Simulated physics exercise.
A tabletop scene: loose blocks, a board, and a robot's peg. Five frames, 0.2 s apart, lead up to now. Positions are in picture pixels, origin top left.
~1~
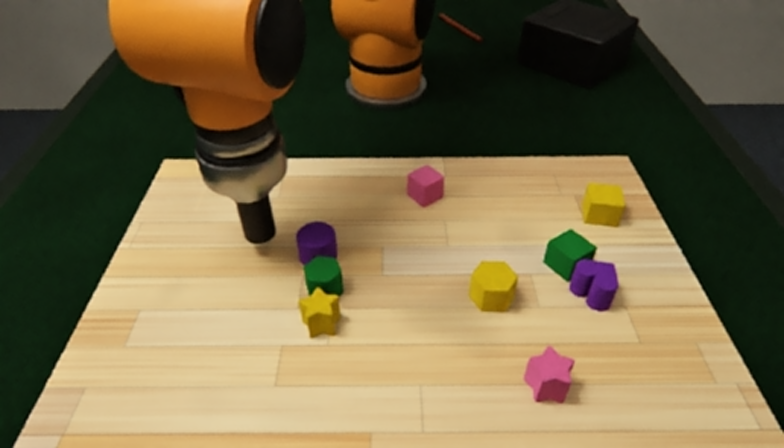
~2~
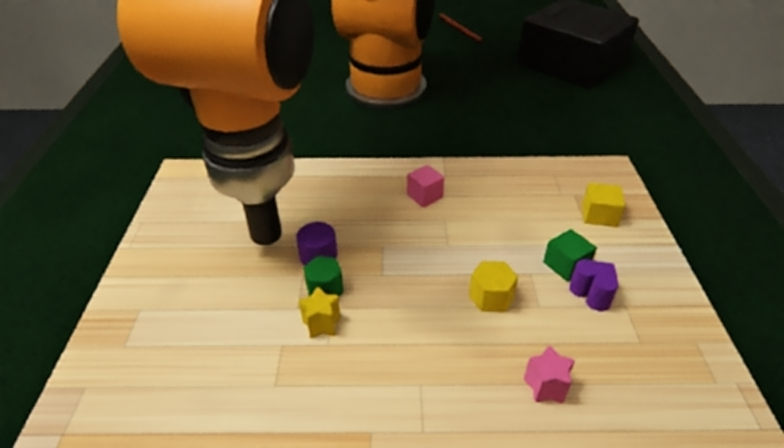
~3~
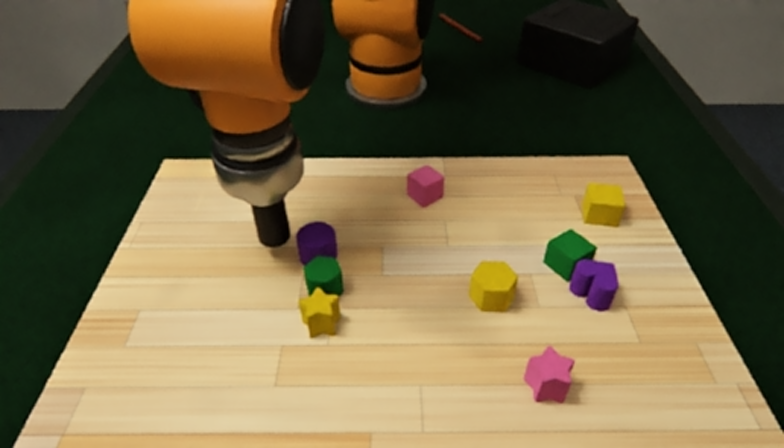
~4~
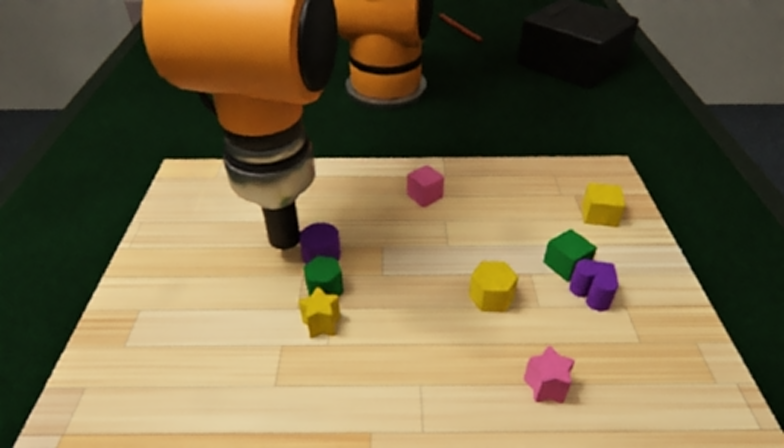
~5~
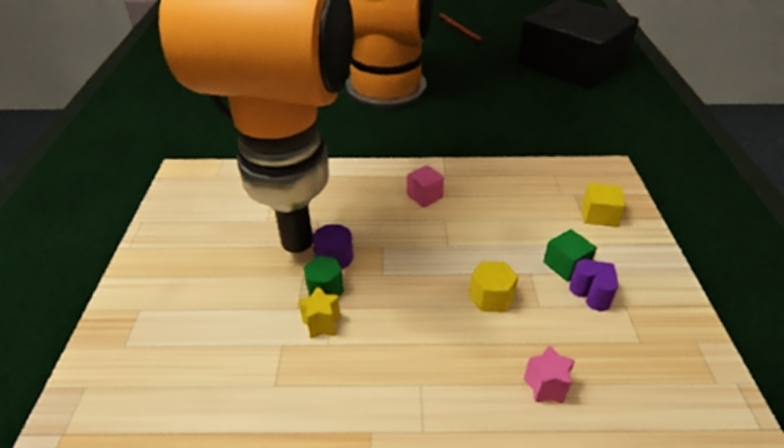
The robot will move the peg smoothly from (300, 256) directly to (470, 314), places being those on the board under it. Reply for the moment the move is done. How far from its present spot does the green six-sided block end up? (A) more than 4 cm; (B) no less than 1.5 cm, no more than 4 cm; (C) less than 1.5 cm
The correct letter is C.
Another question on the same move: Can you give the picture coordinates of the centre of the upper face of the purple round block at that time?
The point I'd pick in the picture is (395, 238).
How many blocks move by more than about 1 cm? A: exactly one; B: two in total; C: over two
I choose A.
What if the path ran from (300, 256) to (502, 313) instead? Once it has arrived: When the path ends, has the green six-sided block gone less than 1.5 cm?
Yes, that is how it ends up.
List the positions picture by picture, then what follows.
The first frame shows peg's lower end at (260, 234); yellow star at (319, 302); green six-sided block at (322, 268); purple round block at (316, 234); yellow six-sided block at (495, 275).
The second frame shows peg at (267, 235); blocks still.
The third frame shows peg at (275, 237); blocks still.
The fourth frame shows peg at (285, 239); purple round block at (319, 234).
The fifth frame shows peg at (297, 242); yellow star at (319, 302); green six-sided block at (322, 268); purple round block at (332, 236); yellow six-sided block at (495, 275).
On the path given first. One third of the way, peg at (352, 260); green six-sided block at (324, 272), turned 15° clockwise; purple round block at (383, 238).
Two thirds of the way, peg at (410, 280); green six-sided block at (324, 272), turned 15° clockwise; purple round block at (395, 238).
At the end, peg at (472, 300); yellow star still; green six-sided block at (324, 272), turned 15° clockwise; purple round block at (395, 238); yellow six-sided block at (501, 274), turned 15° anticlockwise.
